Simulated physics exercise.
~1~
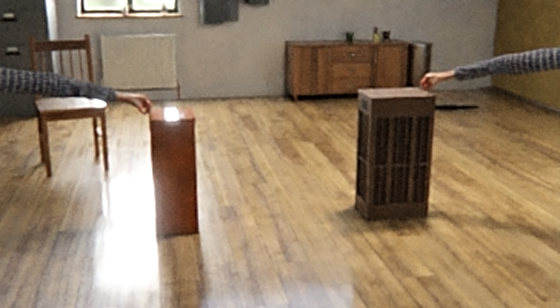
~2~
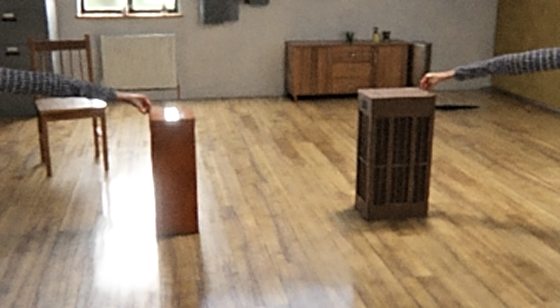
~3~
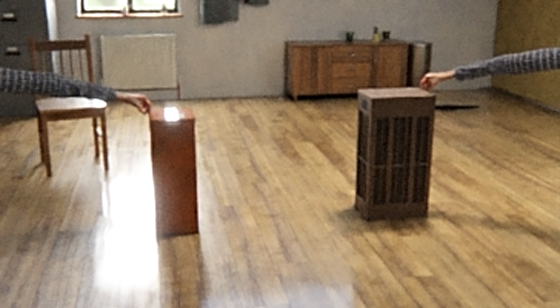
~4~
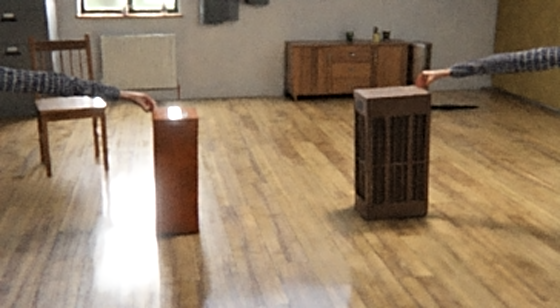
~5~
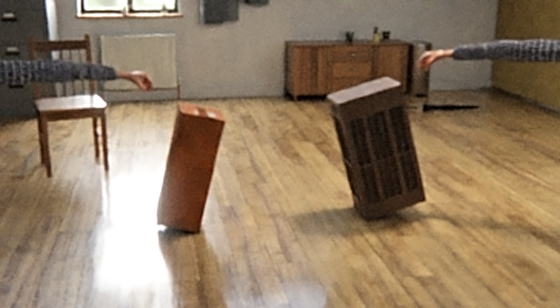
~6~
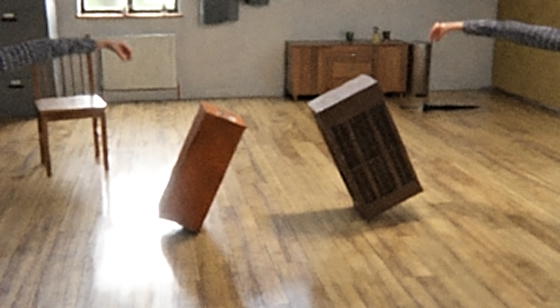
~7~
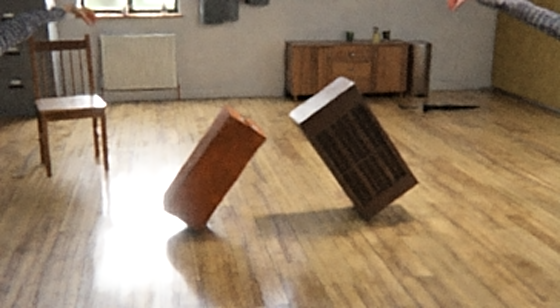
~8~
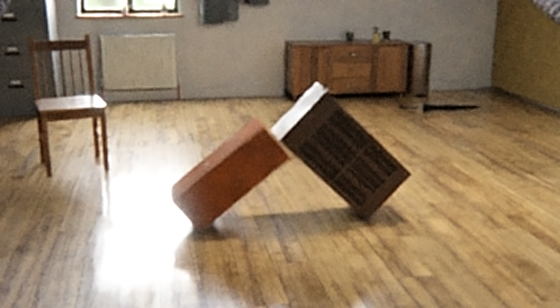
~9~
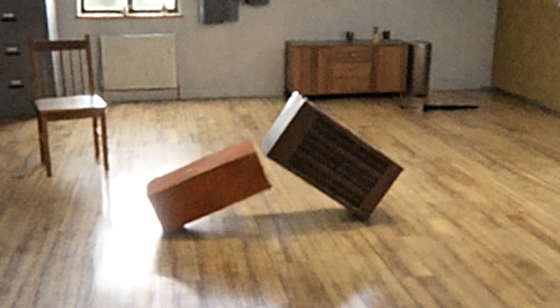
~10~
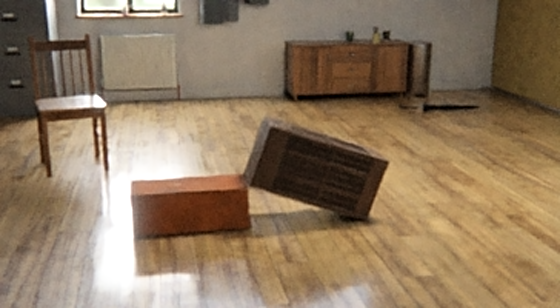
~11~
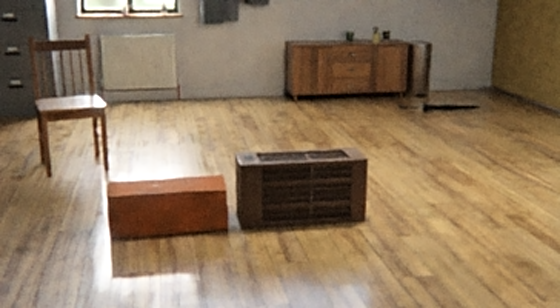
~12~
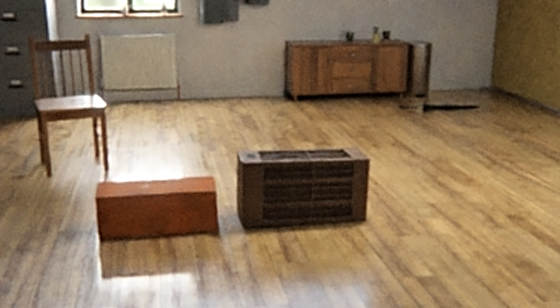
An orange box on the left and a larger brown crate on the right stand upright on a shiny wooden floor, seen from a still, slightly raised view across a room with a chair and cabinet behind. A hand reaches in from each side to touch their tops. The two tip toward each other as the hands let go and withdraw. Leaning steeply, their upper ends meet in the middle. The orange box is driven back leftward and down onto its side, and the crate drops after it. Both end lying flat, close together.
